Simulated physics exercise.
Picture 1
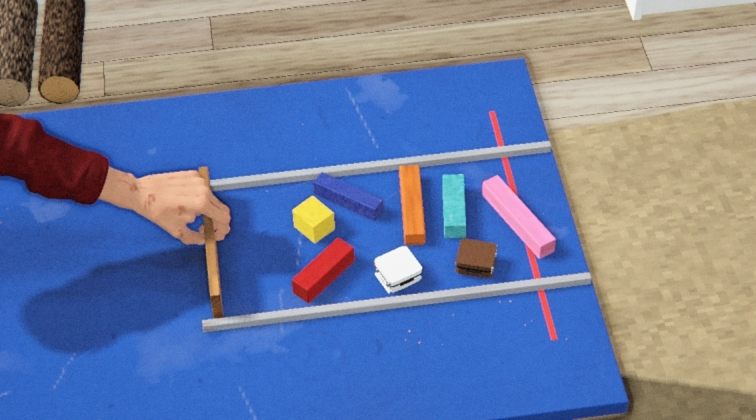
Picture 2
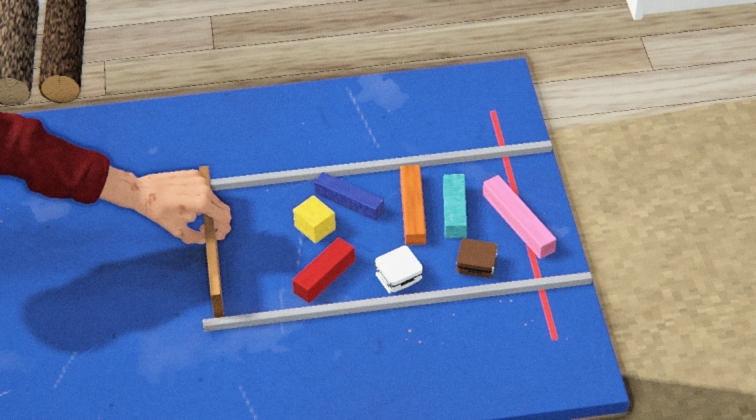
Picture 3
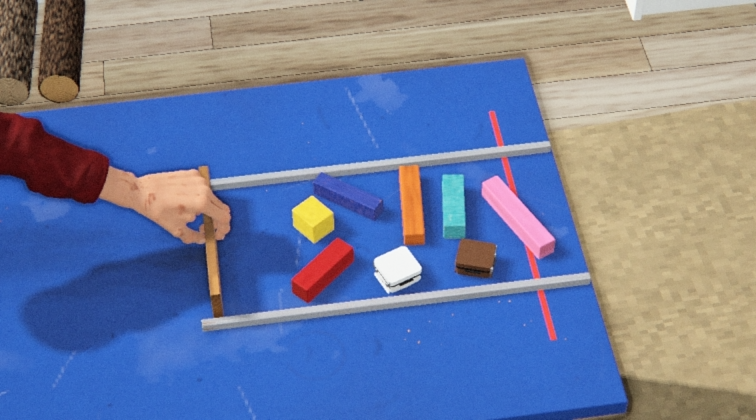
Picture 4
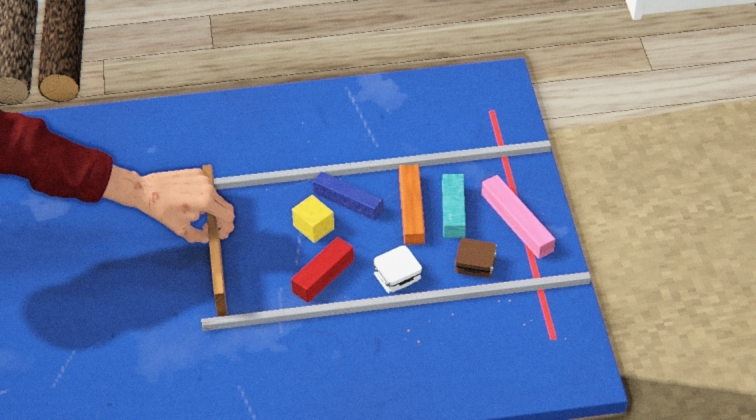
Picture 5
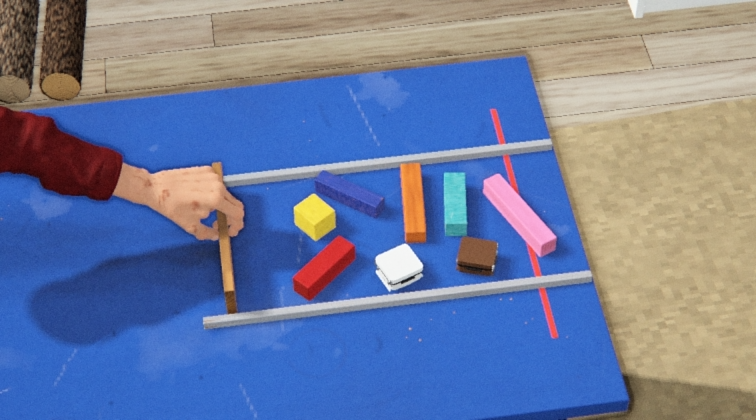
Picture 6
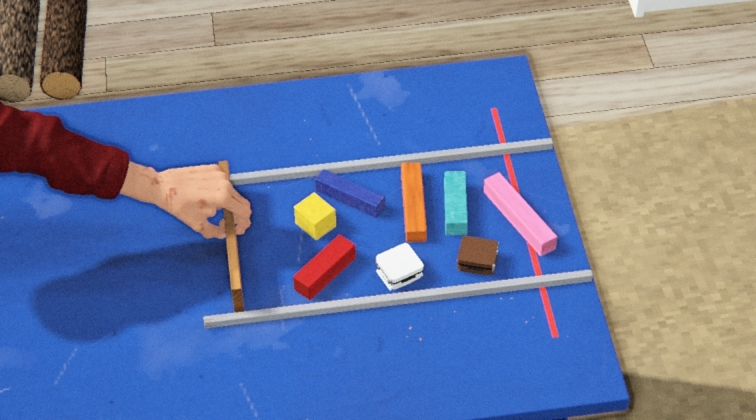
To begin with, a hand in a dark red sleeve holds a wooden board upright at the left end of two grey rails, with colourful blocks and sticks lying between them on a blue surface. The hand then slides the board slightly right, while the pieces stay put, untouched.
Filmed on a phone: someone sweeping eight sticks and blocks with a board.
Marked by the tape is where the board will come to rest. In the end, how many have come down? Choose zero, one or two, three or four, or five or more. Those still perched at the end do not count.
By the end, three or four have come down.
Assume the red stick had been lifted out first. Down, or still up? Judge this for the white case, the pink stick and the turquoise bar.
White case: Is still there; pink stick: Is gone; turquoise bar: Is gone.
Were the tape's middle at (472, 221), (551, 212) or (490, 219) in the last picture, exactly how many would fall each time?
Counts per try, in order: 0 / 6 / 1.
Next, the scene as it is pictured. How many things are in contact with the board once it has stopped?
The answer is 3.
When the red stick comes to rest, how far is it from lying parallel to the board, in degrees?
Roughly 0° out of line.
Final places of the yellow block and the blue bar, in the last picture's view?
Final positions - yellow block around (534, 197), blue bar around (538, 172).
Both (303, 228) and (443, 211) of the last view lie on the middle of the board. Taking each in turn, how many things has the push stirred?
The number moved is 2 and then 8.
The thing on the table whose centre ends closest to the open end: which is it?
Answer: The white case.
Soon after, none off yet; pink stick at rest near (520, 214); brown case at rest near (477, 257); turquoise bar at rest near (456, 203).
Then, none off yet; pink stick moved a little near (537, 209); brown case moved about its own width near (514, 250); turquoise bar moved about its own width near (506, 192).
At rest, the number that fall off is three or four; fallen, orange stick, turquoise bar, brown case and pink stick.
